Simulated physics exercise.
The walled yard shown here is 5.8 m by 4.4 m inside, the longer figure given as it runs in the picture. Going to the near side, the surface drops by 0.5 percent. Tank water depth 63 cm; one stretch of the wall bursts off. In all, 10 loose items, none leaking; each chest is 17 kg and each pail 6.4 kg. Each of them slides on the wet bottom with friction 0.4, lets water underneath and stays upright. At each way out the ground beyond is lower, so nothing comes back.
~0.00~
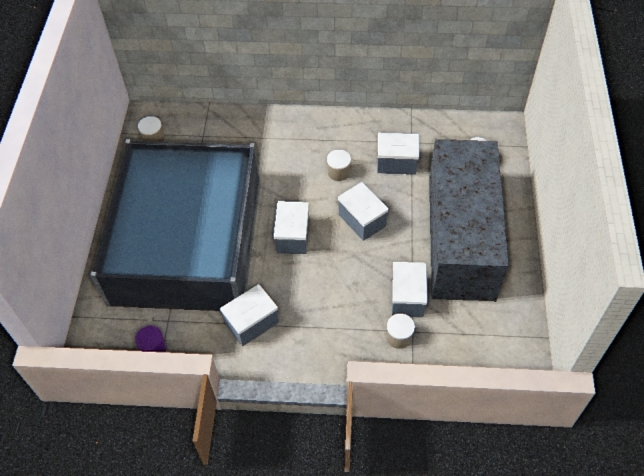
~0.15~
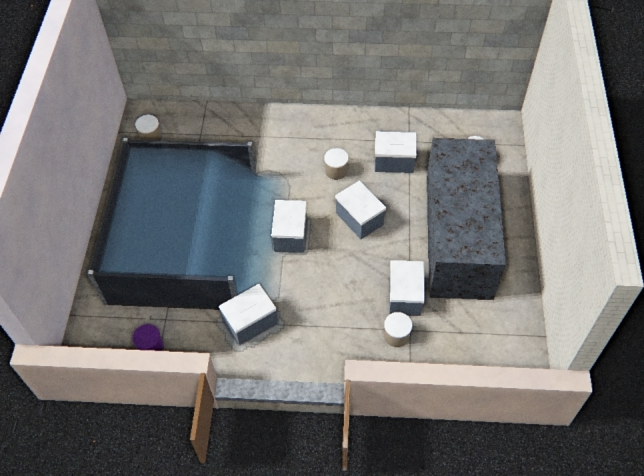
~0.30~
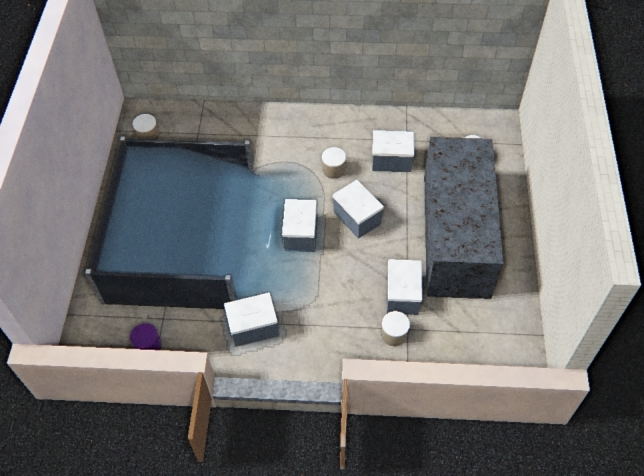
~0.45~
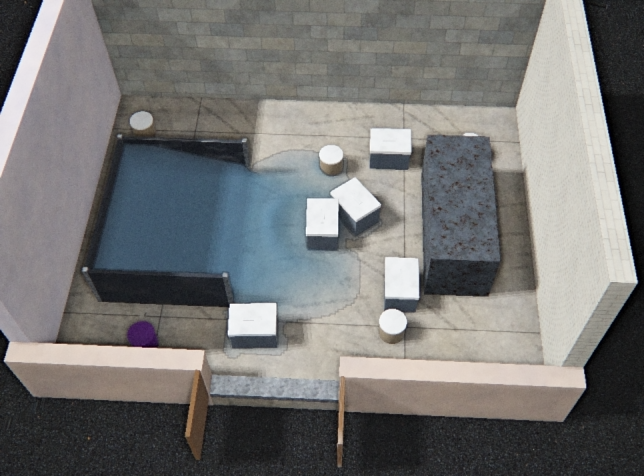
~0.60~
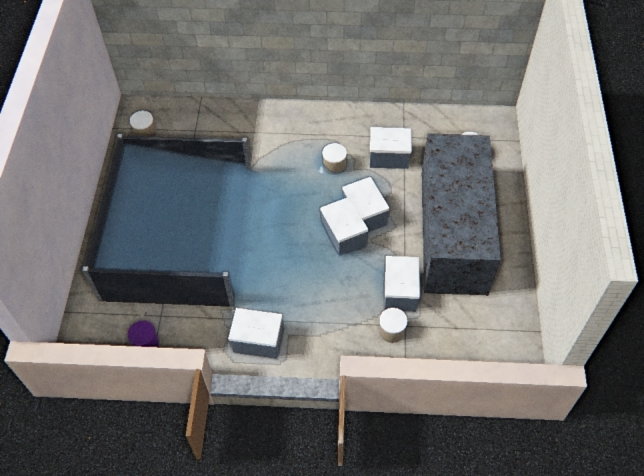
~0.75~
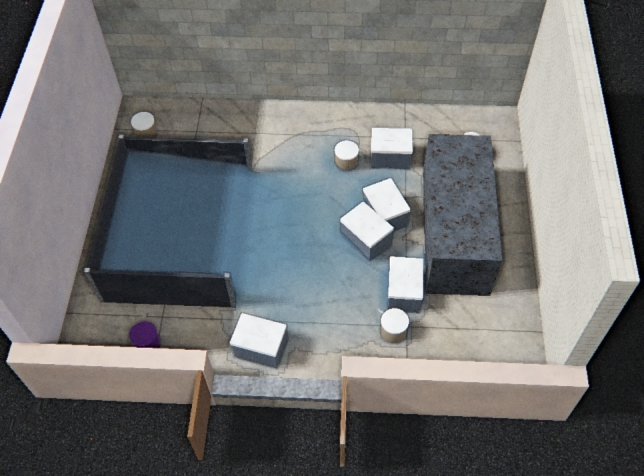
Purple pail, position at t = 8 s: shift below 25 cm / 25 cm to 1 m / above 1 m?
Hardly budges.
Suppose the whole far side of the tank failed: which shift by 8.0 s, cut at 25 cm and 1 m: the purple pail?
I'd say the purple pail gets swept off.
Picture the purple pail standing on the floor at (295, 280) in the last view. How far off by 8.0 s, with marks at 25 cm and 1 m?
As it turns out, it is swept away.
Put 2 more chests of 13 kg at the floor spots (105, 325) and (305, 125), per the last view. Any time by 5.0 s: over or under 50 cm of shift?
Well, the first one is lower and the other higher.
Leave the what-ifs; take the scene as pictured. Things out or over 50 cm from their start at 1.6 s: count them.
I make it 7.
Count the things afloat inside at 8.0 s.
Answer: 5.
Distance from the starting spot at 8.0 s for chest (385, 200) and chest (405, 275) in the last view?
In that order: 200 cm, 60 cm.
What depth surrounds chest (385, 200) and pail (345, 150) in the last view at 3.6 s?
Close to 14 and 17 centimetres.
After 1.6 s the purple pail is near (143, 334), 0.0 m from its start, aground; 0 of 10 are out; 3 afloat.
After 3.6 s the purple pail is near (143, 334), 0.0 m from its start, aground; 0 of 10 are out; 7 afloat.
After 5.6 s the purple pail is near (143, 334), 0.0 m from its start, aground; 1 of 10 are out; 6 afloat.
After 8.0 s the purple pail is near (143, 334), 0.0 m from its start, aground; 1 of 10 are out; 5 afloat.
